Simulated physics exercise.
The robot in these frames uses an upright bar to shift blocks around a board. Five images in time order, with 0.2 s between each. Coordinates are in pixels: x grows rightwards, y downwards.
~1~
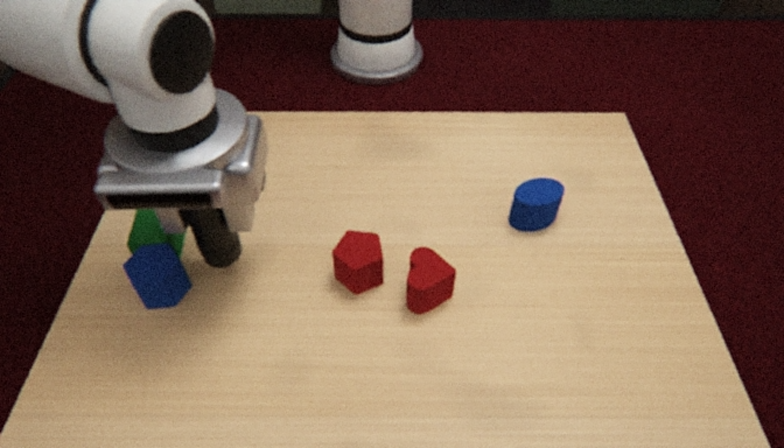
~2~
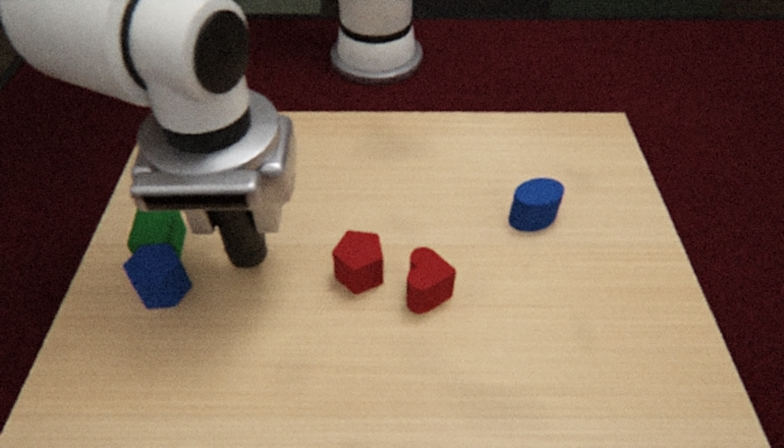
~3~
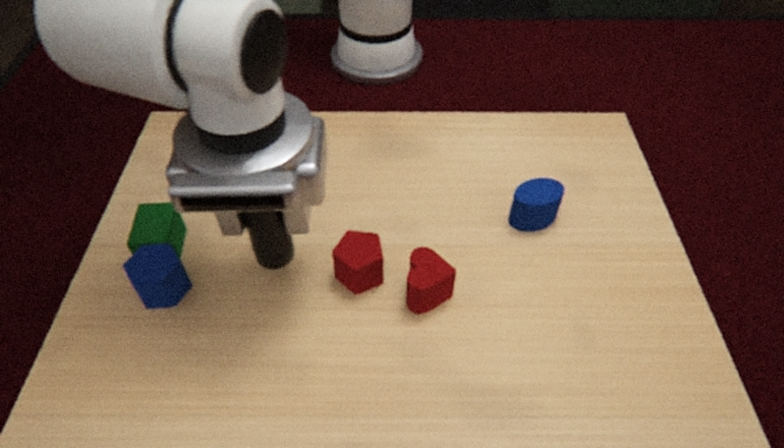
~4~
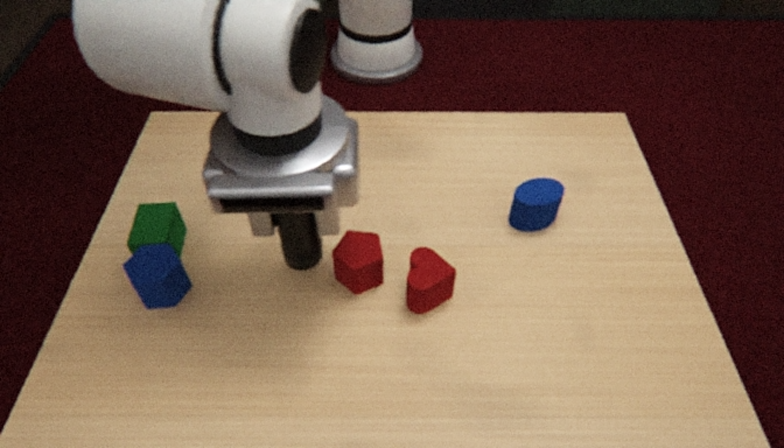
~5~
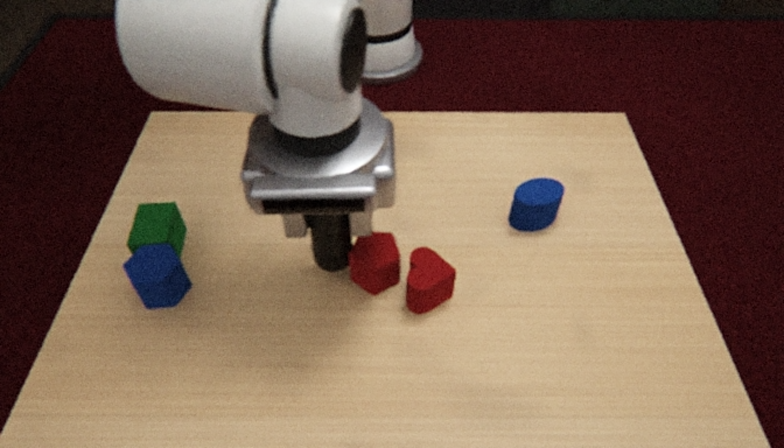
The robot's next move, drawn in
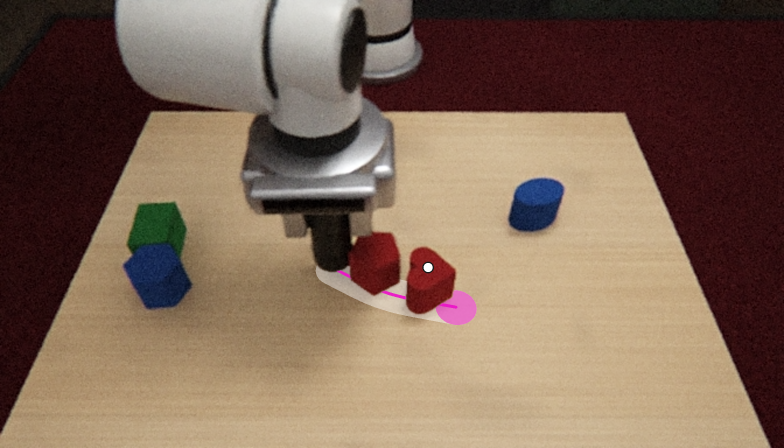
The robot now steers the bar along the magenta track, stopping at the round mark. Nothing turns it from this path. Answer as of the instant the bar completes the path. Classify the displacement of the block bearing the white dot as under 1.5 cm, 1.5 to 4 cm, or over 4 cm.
Final distance: More than 4 cm.
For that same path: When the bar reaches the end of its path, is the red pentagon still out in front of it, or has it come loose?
At the end of the path, the bar is still pushing the red pentagon ahead of it.
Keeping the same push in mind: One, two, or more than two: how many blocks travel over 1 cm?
By the end of the path, two blocks have moved more than about a centimetre.
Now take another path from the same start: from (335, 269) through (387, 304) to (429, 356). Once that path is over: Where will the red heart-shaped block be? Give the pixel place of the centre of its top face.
I'd place it at (476, 269), taking the centre of its top.
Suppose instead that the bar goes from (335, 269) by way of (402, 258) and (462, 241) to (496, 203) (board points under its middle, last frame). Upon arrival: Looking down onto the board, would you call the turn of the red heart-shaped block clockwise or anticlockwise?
It twists with the clock when seen from above.
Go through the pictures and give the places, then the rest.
The first picture shows bar tip (223, 253); block tops, red pentagon (359, 248); red heart-shaped block (428, 268).
The second picture shows bar (248, 254); blocks unchanged.
The third picture shows bar (275, 255); blocks unchanged.
The fourth picture shows bar (304, 256); blocks unchanged.
The fifth picture shows bar (334, 257); red pentagon (375, 248); red heart-shaped block (428, 268).
Path on the board, from (335, 269) via (391, 294), ending at (456, 307); the dot is on the red heart-shaped block.
On the path given first. One third of the way, bar (371, 275); red pentagon (413, 256), turned 35° anticlockwise; red heart-shaped block (453, 269), turned 15° clockwise.
Two thirds of the way, bar (414, 288); red pentagon (457, 265), turned 45° anticlockwise; red heart-shaped block (500, 272).
At the end, bar (458, 296); red pentagon (501, 269), turned 55° anticlockwise; red heart-shaped block (545, 272).
